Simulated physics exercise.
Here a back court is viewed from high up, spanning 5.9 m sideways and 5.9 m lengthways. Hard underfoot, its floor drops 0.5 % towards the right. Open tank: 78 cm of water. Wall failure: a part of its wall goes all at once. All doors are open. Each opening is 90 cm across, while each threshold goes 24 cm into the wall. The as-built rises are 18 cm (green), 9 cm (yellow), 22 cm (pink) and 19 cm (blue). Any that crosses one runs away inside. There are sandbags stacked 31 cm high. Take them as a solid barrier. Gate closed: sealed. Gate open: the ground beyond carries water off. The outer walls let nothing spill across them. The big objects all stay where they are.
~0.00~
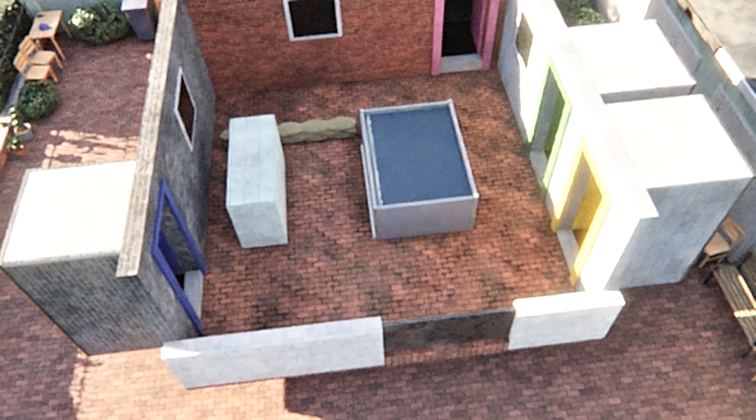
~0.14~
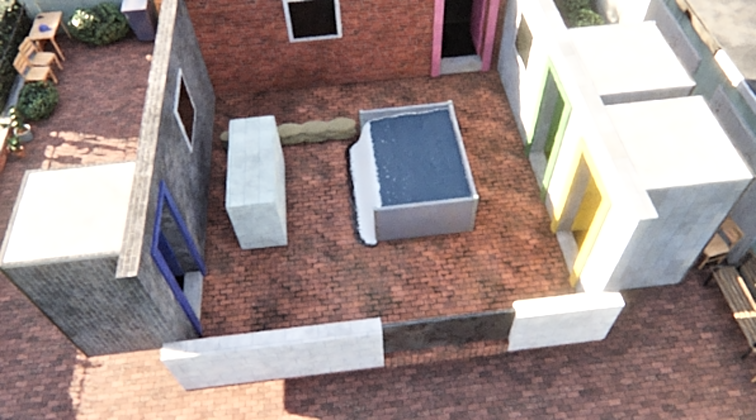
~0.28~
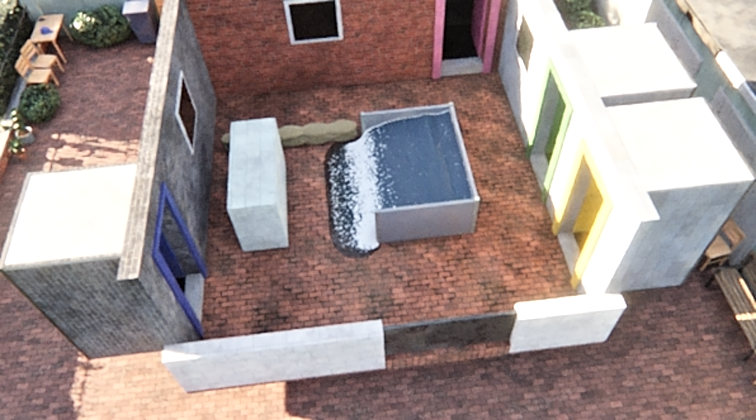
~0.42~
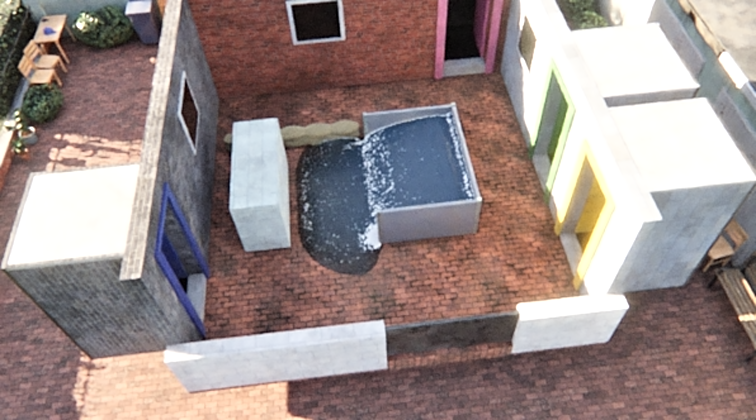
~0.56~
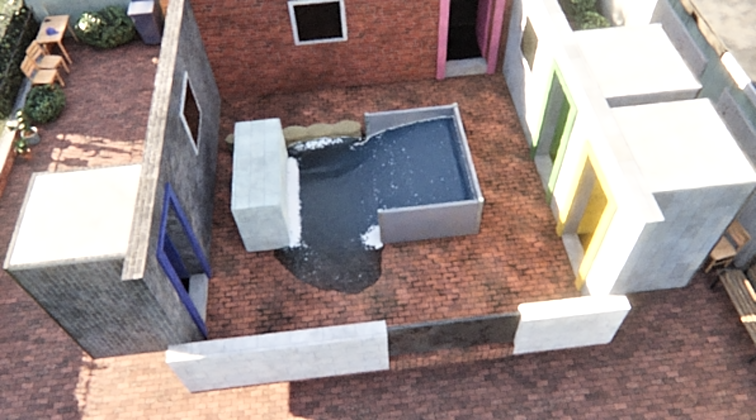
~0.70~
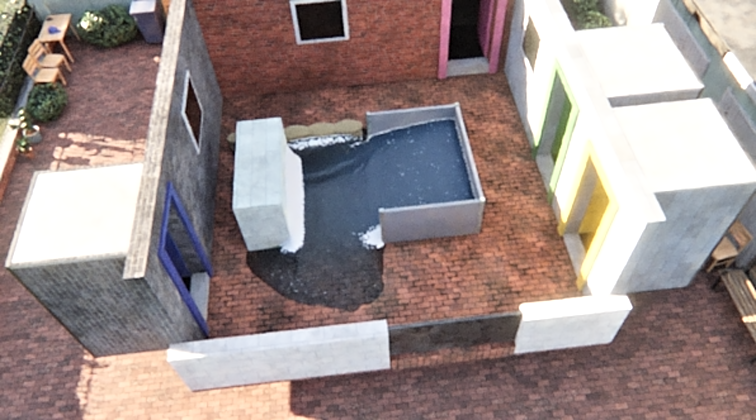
At the start, a raised open tank of dark water stands still in a brick-paved court. Its left side gives way and foaming water pours out leftward, spreading across the paving. The water meets the pale block and the low sandbags, then runs past the block's near end toward the front wall.
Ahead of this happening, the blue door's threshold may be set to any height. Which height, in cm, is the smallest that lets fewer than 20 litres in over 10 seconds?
The smallest is roughly 16 cm.
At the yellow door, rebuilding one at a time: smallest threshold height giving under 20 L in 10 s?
Yellow door - some 12.0 centimetres.
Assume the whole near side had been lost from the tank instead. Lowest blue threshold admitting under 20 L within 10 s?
You'd want it roughly 20 centimetres tall.
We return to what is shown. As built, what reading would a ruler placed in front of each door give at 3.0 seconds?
Door by door in centimetres - green 0, yellow 0, pink 0, blue 21.
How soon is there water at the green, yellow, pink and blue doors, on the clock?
Arrival times - green: 5.0 s; yellow: 4.0 s; pink: 3.4 s; blue: 1.0 s.
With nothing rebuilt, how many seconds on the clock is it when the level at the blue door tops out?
The depth peaks at about 2.8 seconds.
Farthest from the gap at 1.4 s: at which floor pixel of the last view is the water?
In the last picture, around (205, 355).
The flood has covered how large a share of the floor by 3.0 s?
Close to 55 per cent of it is wet.
After 1.4 s water covers 30 % of the floor, deepest (51 cm) near (297, 204); 12 cm at the blue door, 0 litres in over its 19 cm threshold.
After 3.0 s water covers 55 % of the floor, deepest (28 cm) near (300, 322); 21 cm at the blue door, 4 litres in over its 19 cm threshold.
After 10.0 s water covers 90 % of the floor, deepest (13 cm) near (510, 105); 10 cm at the blue door, 8 litres in over its 19 cm threshold.
At the blue door as built, the water arrived by 1.1 s and peaked near 22 cm at 2.8 s.
With a threshold of 14 cm, 36 litres would have come in within the 10 s; with 19 cm, 8 litres. So under 20 litres takes about 16 cm.
